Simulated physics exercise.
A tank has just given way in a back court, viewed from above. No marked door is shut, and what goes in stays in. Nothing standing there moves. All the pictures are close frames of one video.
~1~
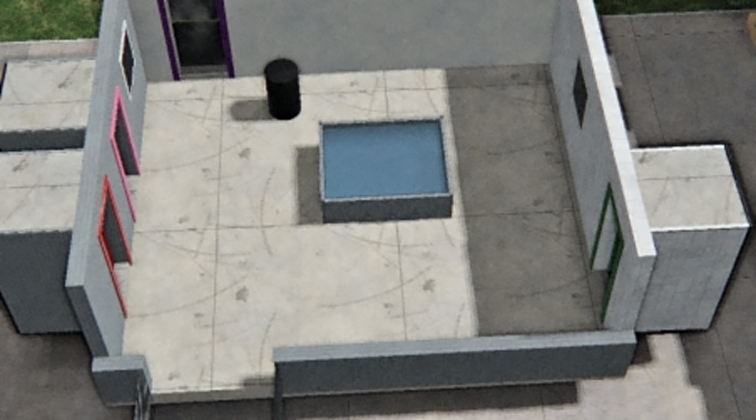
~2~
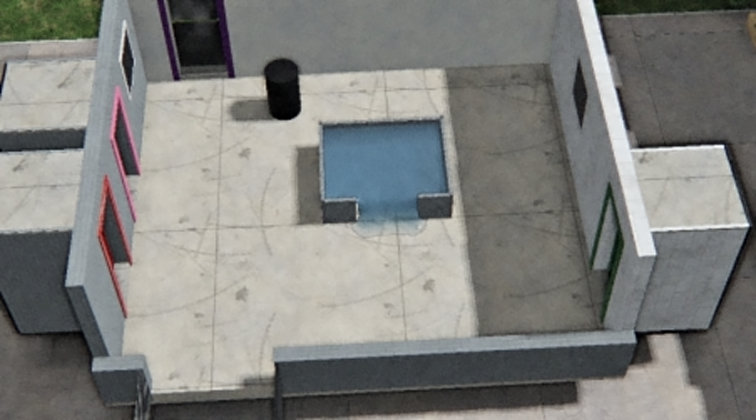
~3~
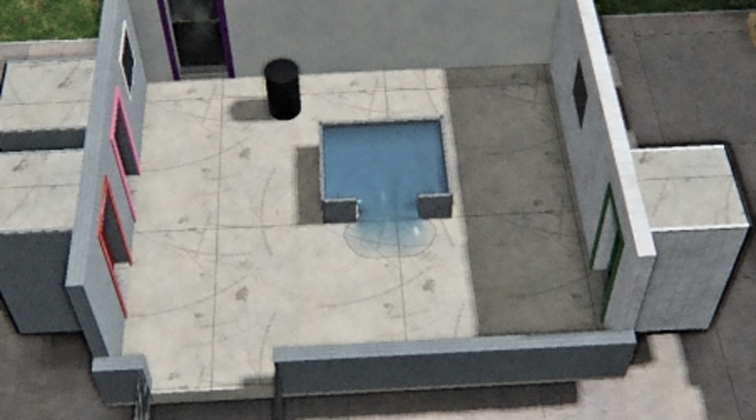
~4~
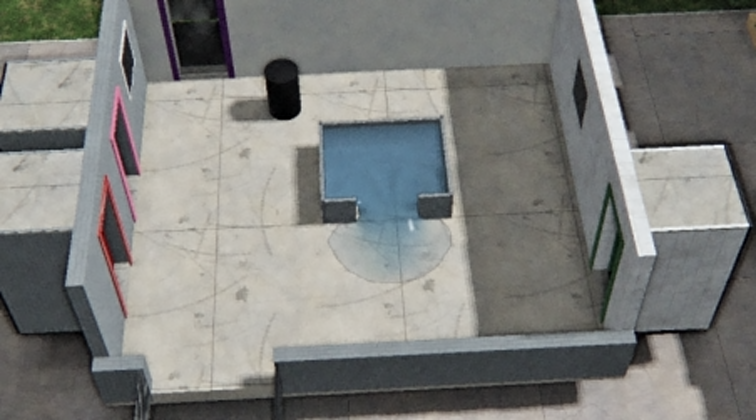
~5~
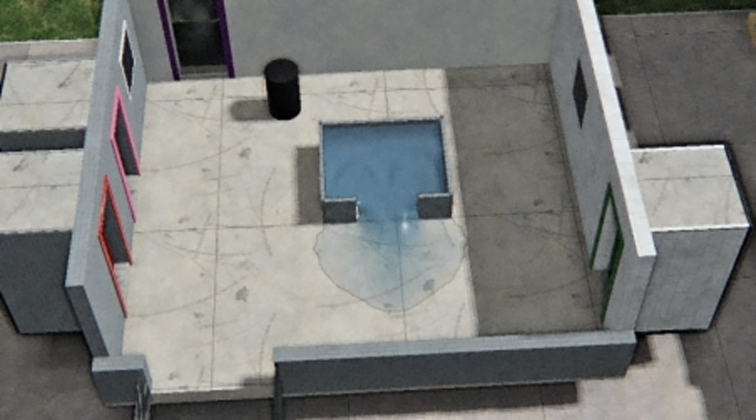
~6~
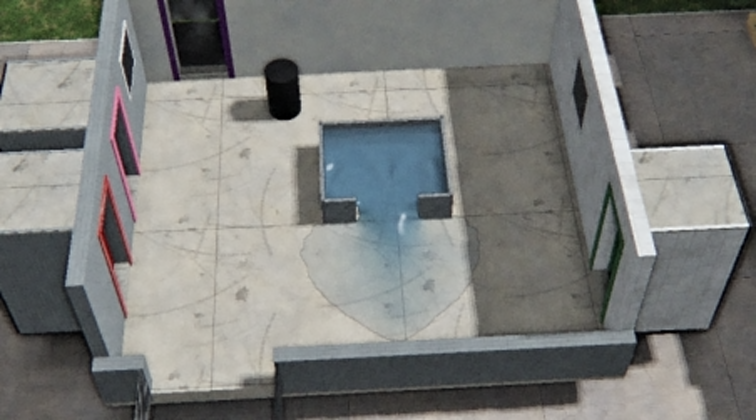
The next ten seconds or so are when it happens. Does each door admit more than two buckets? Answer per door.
The pink door: It does not; the purple door: It does not; the red door: It does not; the green door: It does.
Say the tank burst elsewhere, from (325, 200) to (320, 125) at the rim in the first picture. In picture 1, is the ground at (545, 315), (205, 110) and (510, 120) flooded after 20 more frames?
Sequence: Spared / wetted / spared.
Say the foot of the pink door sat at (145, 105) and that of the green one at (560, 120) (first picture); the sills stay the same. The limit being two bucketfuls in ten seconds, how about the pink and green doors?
The pink door comes up short, and the green door comes up short as well.
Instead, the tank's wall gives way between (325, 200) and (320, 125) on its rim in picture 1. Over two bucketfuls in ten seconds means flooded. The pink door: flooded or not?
Pink exceeds the limit.
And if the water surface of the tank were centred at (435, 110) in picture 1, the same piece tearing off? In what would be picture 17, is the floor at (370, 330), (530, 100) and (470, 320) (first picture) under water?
Points in turn: Inundated; not reached; inundated.
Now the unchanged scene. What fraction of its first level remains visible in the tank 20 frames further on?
That comes to some 42 per cent.
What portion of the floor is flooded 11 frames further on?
I'd guess some 25 per cent.
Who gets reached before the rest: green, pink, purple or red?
That would be the green door.
A moment on, water covers 20 % of the floor; the pink door not reached, the purple door not reached, the red door not reached, the green door not reached.
Next, water covers 25 % of the floor; the pink door not reached, the purple door not reached, the red door not reached, the green door not reached.
Then, water covers 30 % of the floor; the pink door not reached, the purple door not reached, the red door not reached, the green door under two buckets in.
Later, water covers 55 % of the floor; the pink door wet at the sill, nothing in, the purple door not reached, the red door wet at the sill, nothing in, the green door over two buckets in.
In the end, water covers 80 % of the floor; the pink door wet at the sill, nothing in, the purple door wet at the sill, nothing in, the red door wet at the sill, nothing in, the green door far over two buckets in.
